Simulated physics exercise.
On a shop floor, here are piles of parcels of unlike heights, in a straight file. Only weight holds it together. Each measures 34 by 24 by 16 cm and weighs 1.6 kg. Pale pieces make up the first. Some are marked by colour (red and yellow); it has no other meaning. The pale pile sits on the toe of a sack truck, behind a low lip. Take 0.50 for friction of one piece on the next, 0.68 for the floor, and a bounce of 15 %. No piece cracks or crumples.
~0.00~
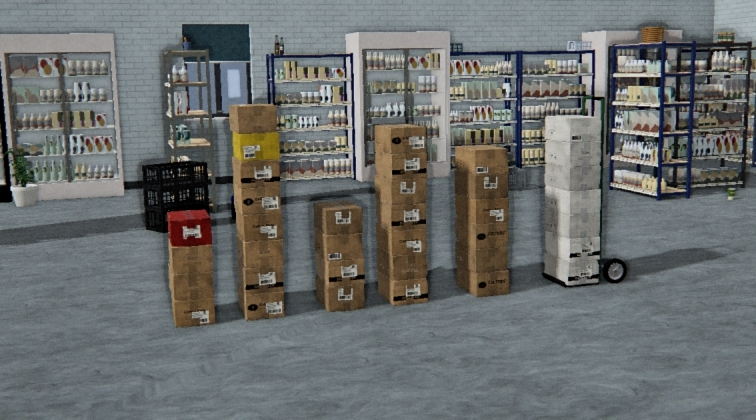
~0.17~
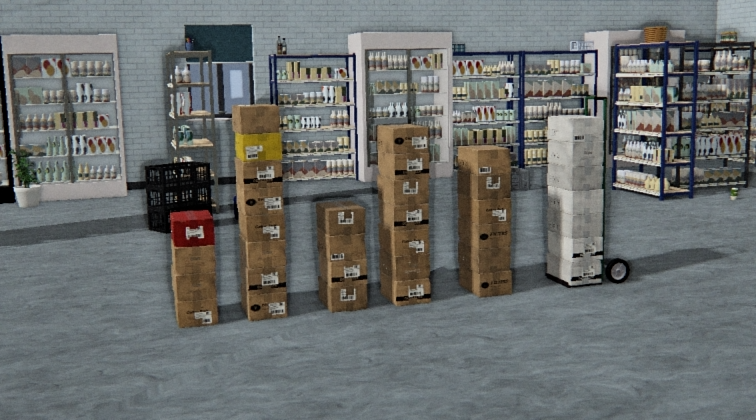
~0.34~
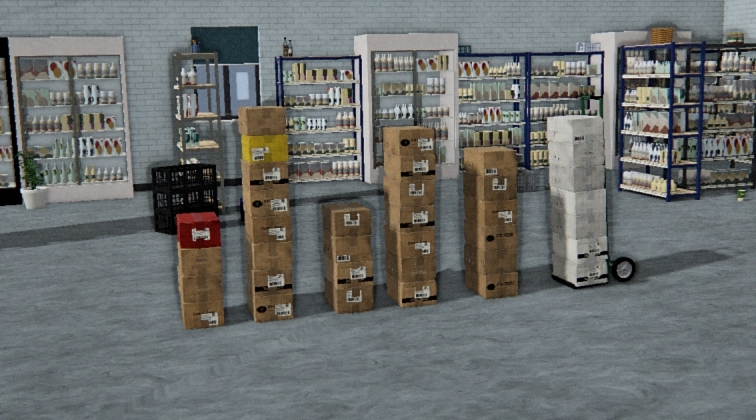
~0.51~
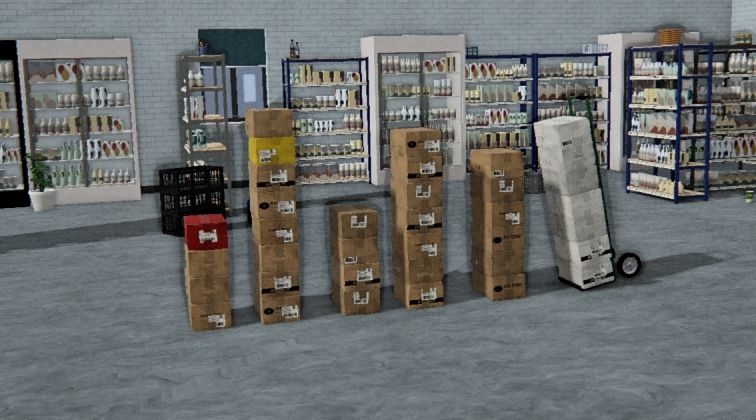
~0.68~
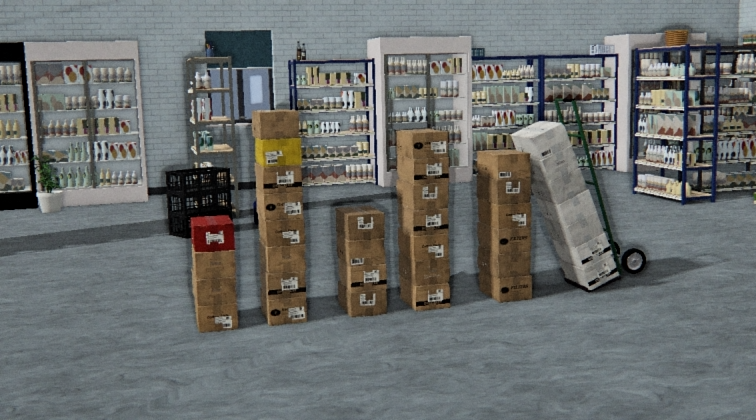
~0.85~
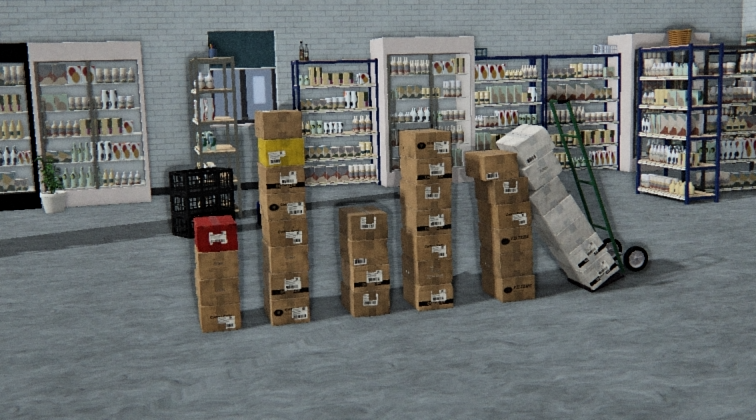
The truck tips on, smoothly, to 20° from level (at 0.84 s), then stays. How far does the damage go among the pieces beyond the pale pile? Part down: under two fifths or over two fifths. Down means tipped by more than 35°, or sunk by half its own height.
Ending down: Over two fifths.
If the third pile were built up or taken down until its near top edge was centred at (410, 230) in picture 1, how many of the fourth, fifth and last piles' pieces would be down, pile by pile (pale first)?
Then fourth 0, fifth 0, last 0.
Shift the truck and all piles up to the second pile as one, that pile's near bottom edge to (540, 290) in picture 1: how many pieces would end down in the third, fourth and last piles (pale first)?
Then third 2, fourth 0, last 0.
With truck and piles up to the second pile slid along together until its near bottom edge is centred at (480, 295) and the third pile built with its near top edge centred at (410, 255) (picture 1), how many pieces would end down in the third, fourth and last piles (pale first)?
In that case third 0, fourth 0, last 0.
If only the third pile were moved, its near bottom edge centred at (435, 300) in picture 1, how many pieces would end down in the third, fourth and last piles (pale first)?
In that case third 7, fourth 4, last 4.
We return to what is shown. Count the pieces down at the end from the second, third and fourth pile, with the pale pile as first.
Pieces: Second 6, third 7, fourth 4.
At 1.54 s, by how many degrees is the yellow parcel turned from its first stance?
About 0°.
After 1.54 s, 7 of the pale pile down; 6 of the 29 other parcels down.
After 2.72 s, 7 of the pale pile down; 24 of the 29 other parcels down; yellow parcel 30° from how it stood, 12 cm lower; red parcel 26° from how it stood.
In the end (4.5 s), 7 of the pale pile down; 29 of the 29 other parcels down; red parcel upside down; yellow parcel on its side. That is 100 per cent. From the last view, middles, red parcel near (48, 326).
